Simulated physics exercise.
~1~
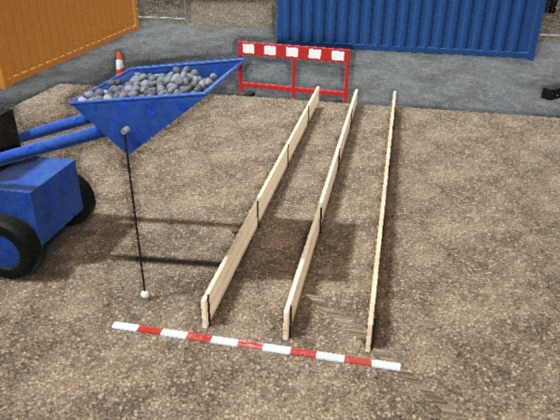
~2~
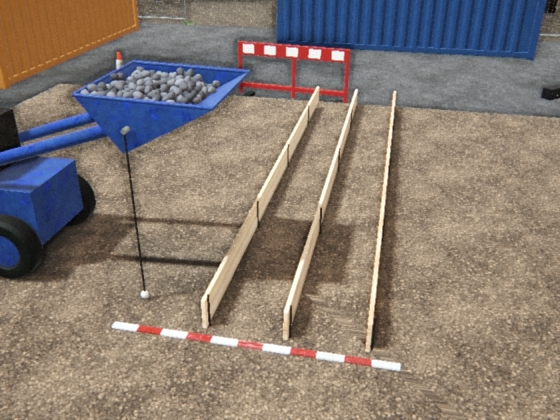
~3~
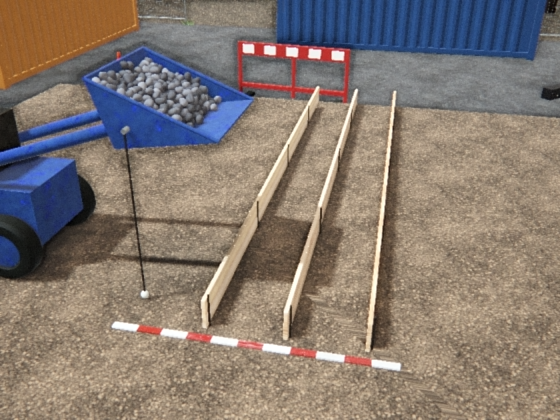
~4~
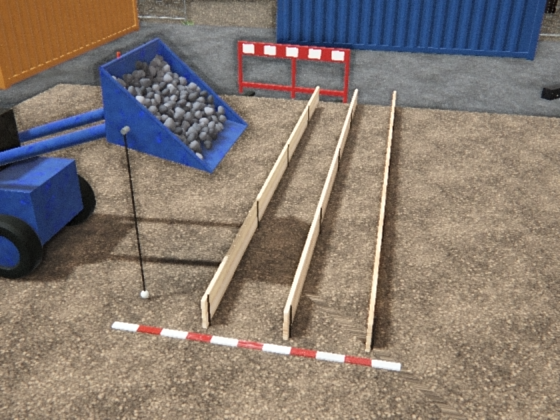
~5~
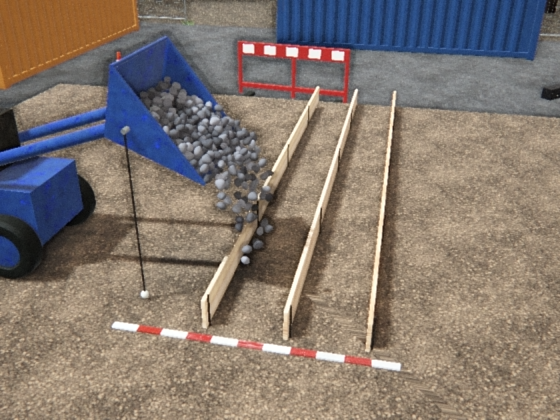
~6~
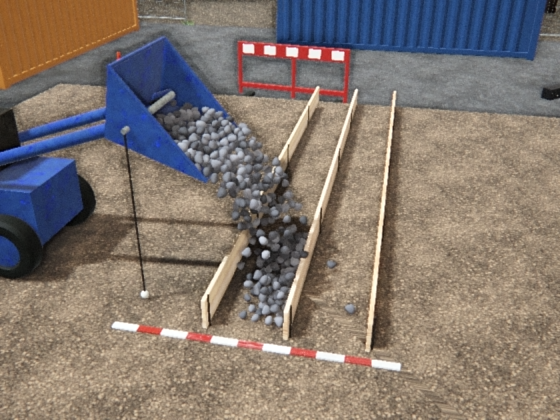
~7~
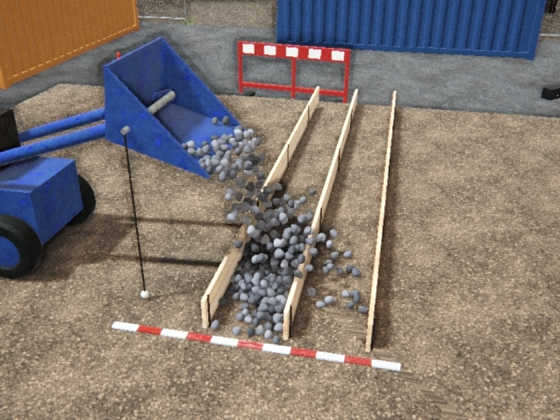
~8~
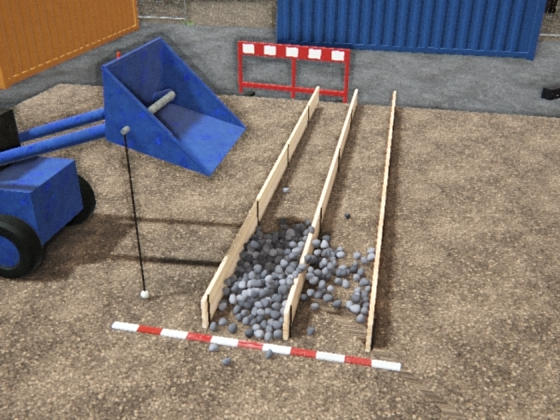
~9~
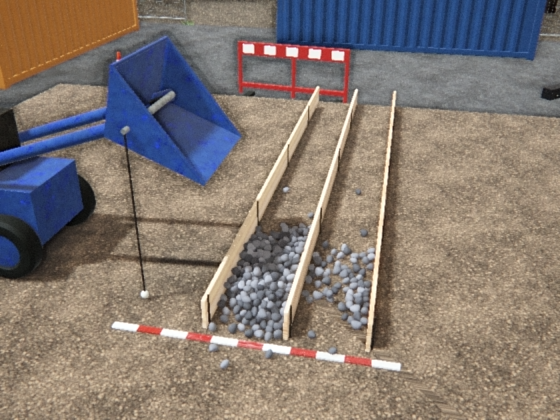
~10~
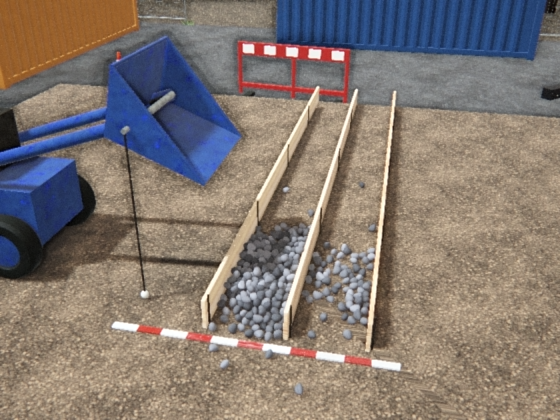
A blue loader bucket heaped with round grey stones hangs at the left above a brown gravel yard, seen from above at an angle. Three long pale planks stand on edge to its right, with a red and white striped staff in front and a red barrier and orange and blue containers behind. The bucket tips steeply to the right, and the stones slide to its lip and pour over the nearest plank. They pile between the left and middle planks, some spilling beyond. The emptied bucket stays tilted, with most stones in the left bay, fewer in the right and a few strays past the staff.
